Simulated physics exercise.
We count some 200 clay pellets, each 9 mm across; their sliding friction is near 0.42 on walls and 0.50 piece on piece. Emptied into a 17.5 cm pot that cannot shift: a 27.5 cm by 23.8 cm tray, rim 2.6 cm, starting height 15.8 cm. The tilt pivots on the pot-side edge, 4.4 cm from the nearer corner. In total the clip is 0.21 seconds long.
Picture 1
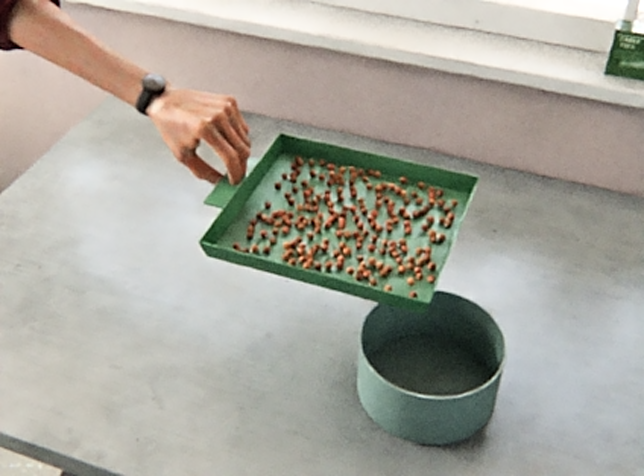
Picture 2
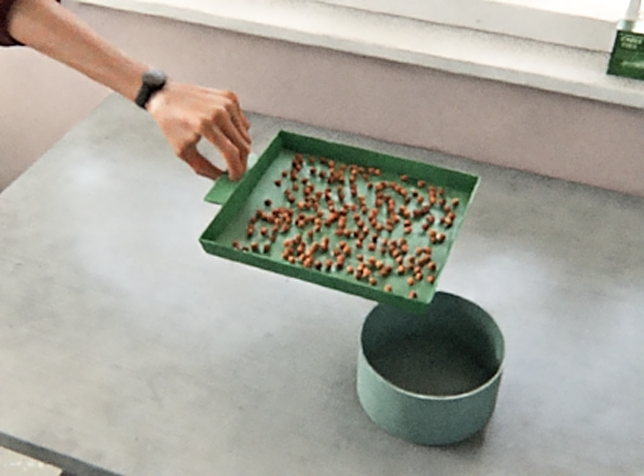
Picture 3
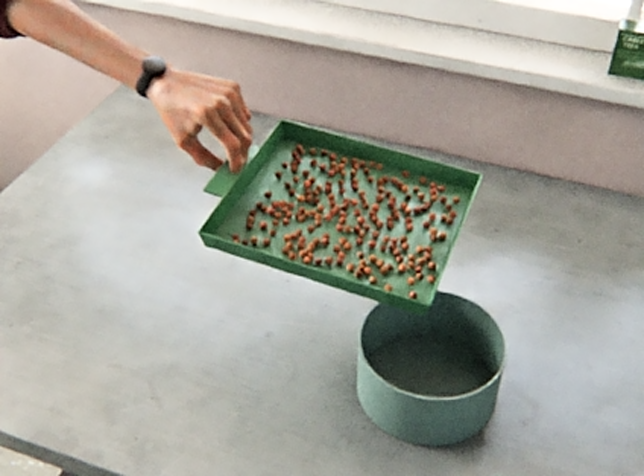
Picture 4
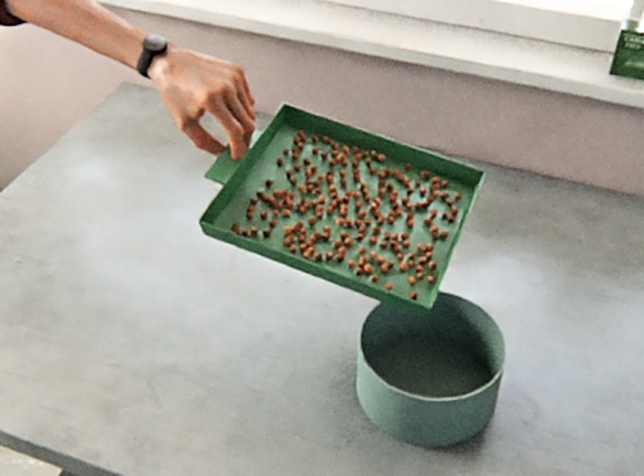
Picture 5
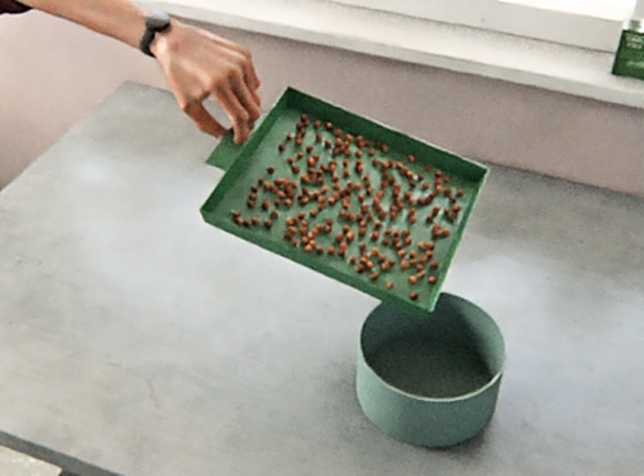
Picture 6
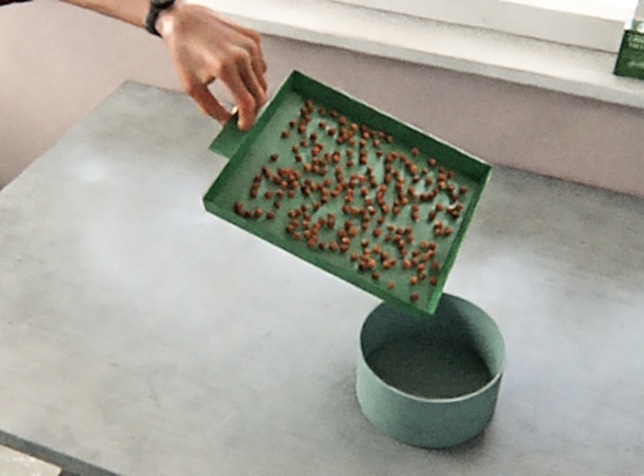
At first, a hand wearing a dark wristband holds a green tray scattered with small brown pellets nearly level, above a round green pot on a grey table. The hand then rises, lifting the handle side so the tray slants steadily more toward the pot, while the pellets stay spread across it.
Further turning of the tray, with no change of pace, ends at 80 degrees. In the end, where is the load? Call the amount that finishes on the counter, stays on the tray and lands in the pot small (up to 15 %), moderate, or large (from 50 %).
At the end, counter: Small, tray: Moderate, pot: Large.
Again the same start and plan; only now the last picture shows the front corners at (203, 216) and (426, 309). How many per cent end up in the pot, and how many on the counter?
Per cent by place - pot 75, counter 0.
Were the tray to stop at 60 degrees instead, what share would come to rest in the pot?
Estimate: Roughly 25 percent.
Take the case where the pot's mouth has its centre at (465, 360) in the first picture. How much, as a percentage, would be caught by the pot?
The share would be some 75 per cent.
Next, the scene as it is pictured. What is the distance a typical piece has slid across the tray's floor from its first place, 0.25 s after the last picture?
Some 6 cm.
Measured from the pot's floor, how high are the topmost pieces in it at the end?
Roughly 3.0 centimetres.
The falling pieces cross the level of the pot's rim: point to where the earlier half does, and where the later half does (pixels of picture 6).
Around (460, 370), then around (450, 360).
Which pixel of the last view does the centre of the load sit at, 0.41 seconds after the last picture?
Roughly pixel (438, 269).
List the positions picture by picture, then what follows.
In the first picture, tray tilt 0 degrees, front corners at (205, 240) and (426, 298); middle of the pieces at (342, 222); pot at (433, 340).
In the second picture, tray tilt 1 degrees, front corners at (205, 237) and (426, 298); middle of the pieces at (343, 220).
In the third picture, tray tilt 4 degrees, front corners at (204, 230) and (426, 300), lowest corner right front; middle of the pieces at (343, 215).
In the fourth picture, tray tilt 8 degrees, front corners at (205, 219) and (427, 302), lowest corner right front; middle of the pieces at (345, 208).
In the fifth picture, tray tilt 14 degrees, front corners at (206, 208) and (428, 305), lowest corner right front; middle of the pieces at (347, 200).
In the sixth picture, tray tilt 19 degrees, front corners at (209, 197) and (429, 308), lowest corner right front; middle of the pieces at (350, 193); pot at (432, 342).
Then, 0.25 s after the last picture, tilt 50 degrees; the tray holds 100 %, the pot 0 %.
Then, 0.41 s after the last picture, tilt 70 degrees; the tray holds 100 %, the pot 0 %.
Then, 0.71 s after the last picture, tilt 80 degrees; the tray holds 55 %, the pot 35 %.
In the end, counter 5 %, tray 25 %, pot 70 %.
